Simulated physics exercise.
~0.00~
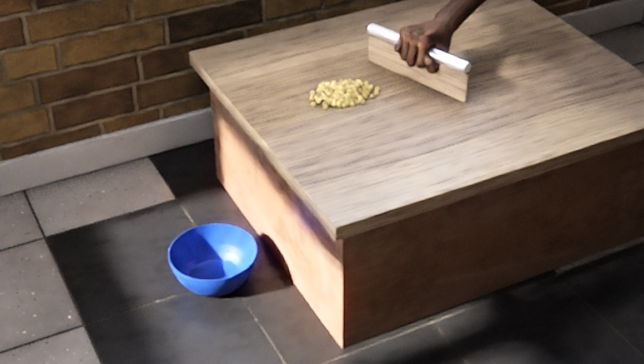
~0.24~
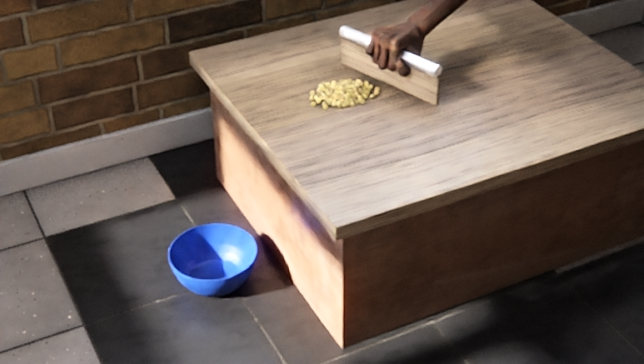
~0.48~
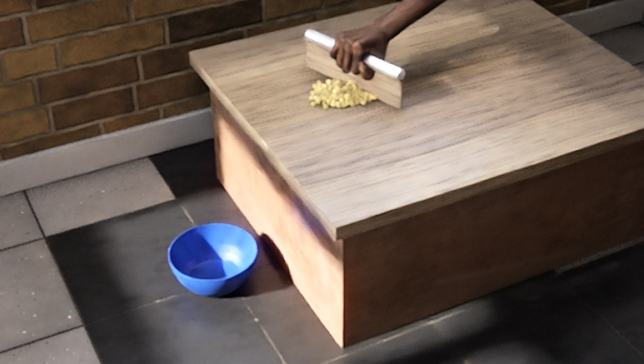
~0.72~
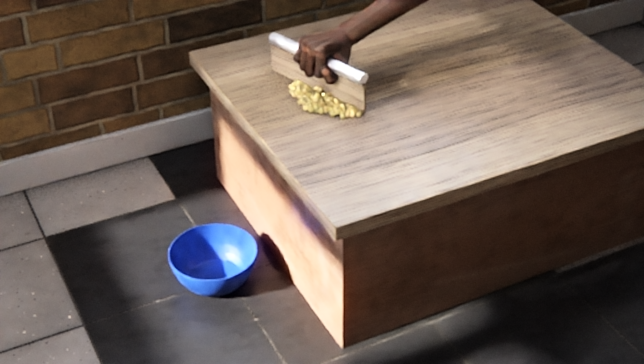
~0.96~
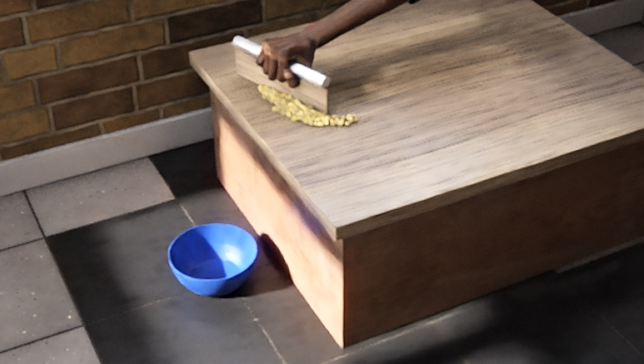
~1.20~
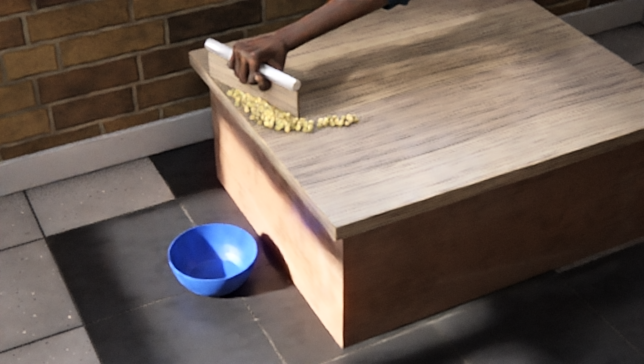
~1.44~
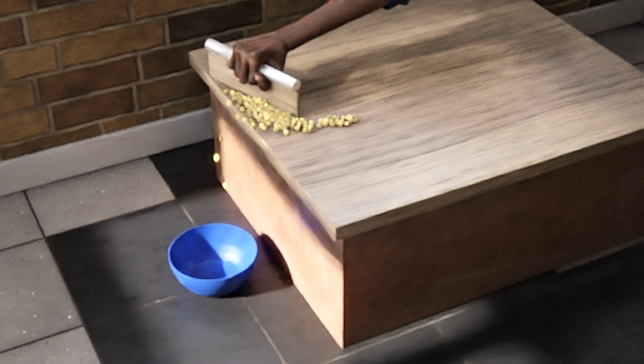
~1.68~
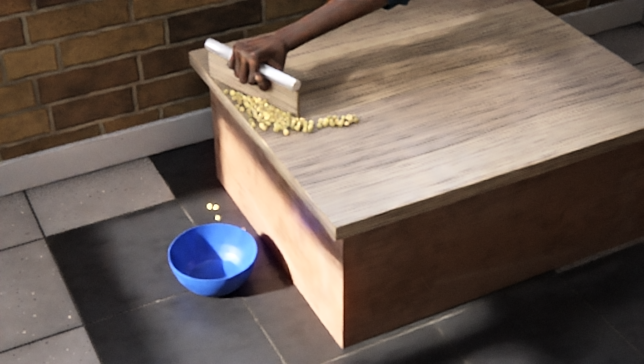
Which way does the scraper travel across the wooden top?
The scraper travels to the left, pushing the pale yellow beans towards the edge before coming to a stop.
